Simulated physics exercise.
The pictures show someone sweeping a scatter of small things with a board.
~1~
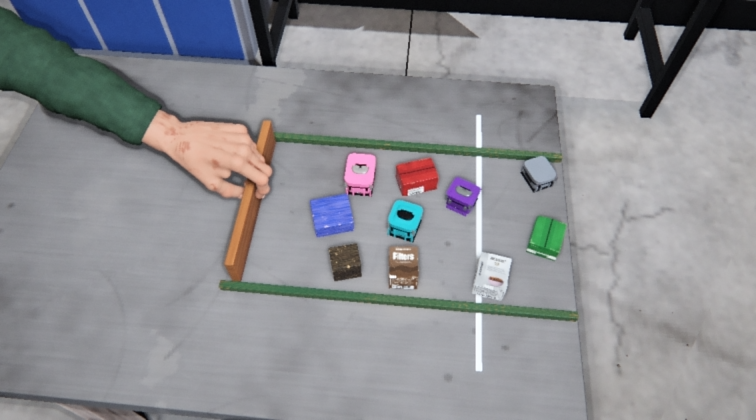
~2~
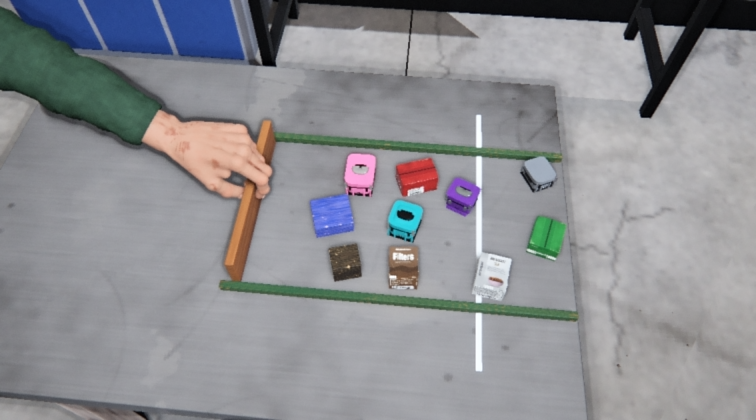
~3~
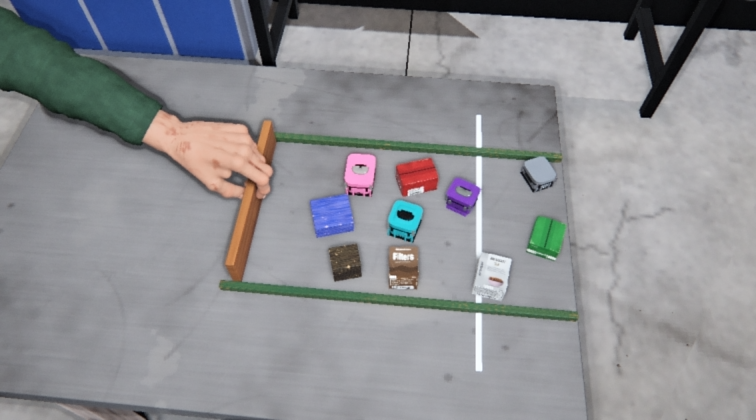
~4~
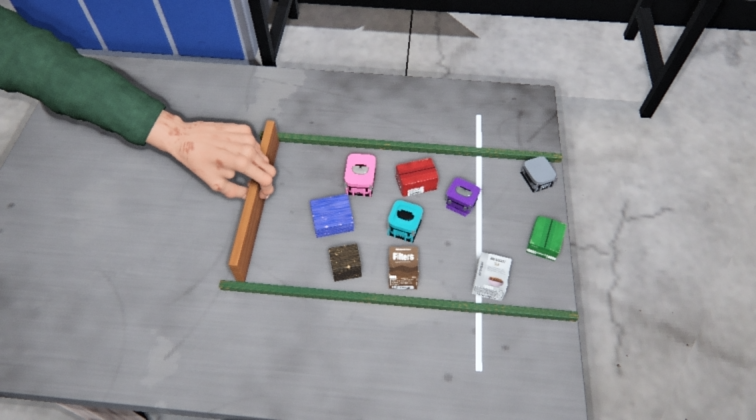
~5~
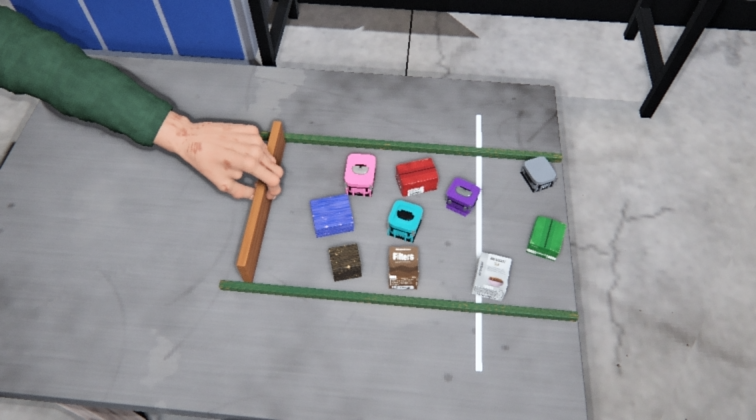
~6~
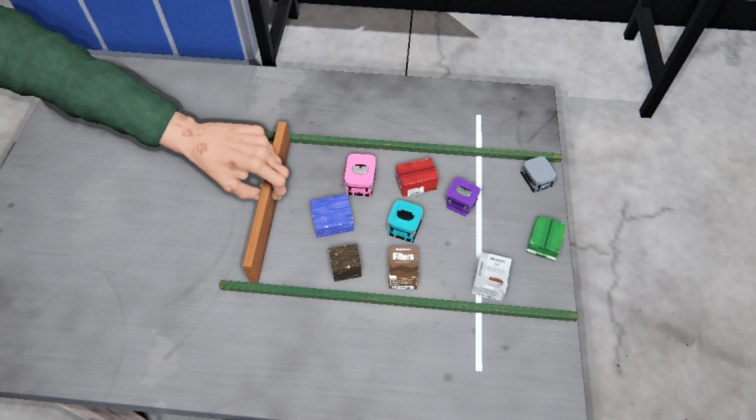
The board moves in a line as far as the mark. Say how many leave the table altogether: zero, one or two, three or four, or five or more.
In the end the number that fall off is zero.
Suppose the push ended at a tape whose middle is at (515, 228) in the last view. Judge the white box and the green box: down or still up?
The white box tumbles off; the green box goes over.
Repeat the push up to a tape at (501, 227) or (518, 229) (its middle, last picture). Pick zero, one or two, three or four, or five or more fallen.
The falls would be three or four; three to four.
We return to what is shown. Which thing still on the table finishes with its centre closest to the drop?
Foremost is the green box.
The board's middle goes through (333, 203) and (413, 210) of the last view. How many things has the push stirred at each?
1 and 7.
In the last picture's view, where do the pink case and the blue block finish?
About (493, 185), and the other about (499, 234).
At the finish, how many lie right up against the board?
It touches 3.
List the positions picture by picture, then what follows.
The first picture shows green box (546, 238); grey case (538, 175); white box (491, 276); board (253, 197); tape (479, 225).
The second picture shows grey case (538, 175); black block (346, 263).
The third picture shows white box (491, 276); purple case (462, 197).
The fourth picture shows green box (546, 238); board (256, 197).
The fifth picture shows grey case (538, 175); pink case (361, 175).
The sixth picture shows green box (546, 238); grey case (538, 175); white box (491, 276); board (269, 198); tape (479, 225).
A little later, none off yet; green box at rest near (546, 238); grey case at rest near (538, 175); white box at rest near (491, 276).
When it is over, the number that fall off is zero.
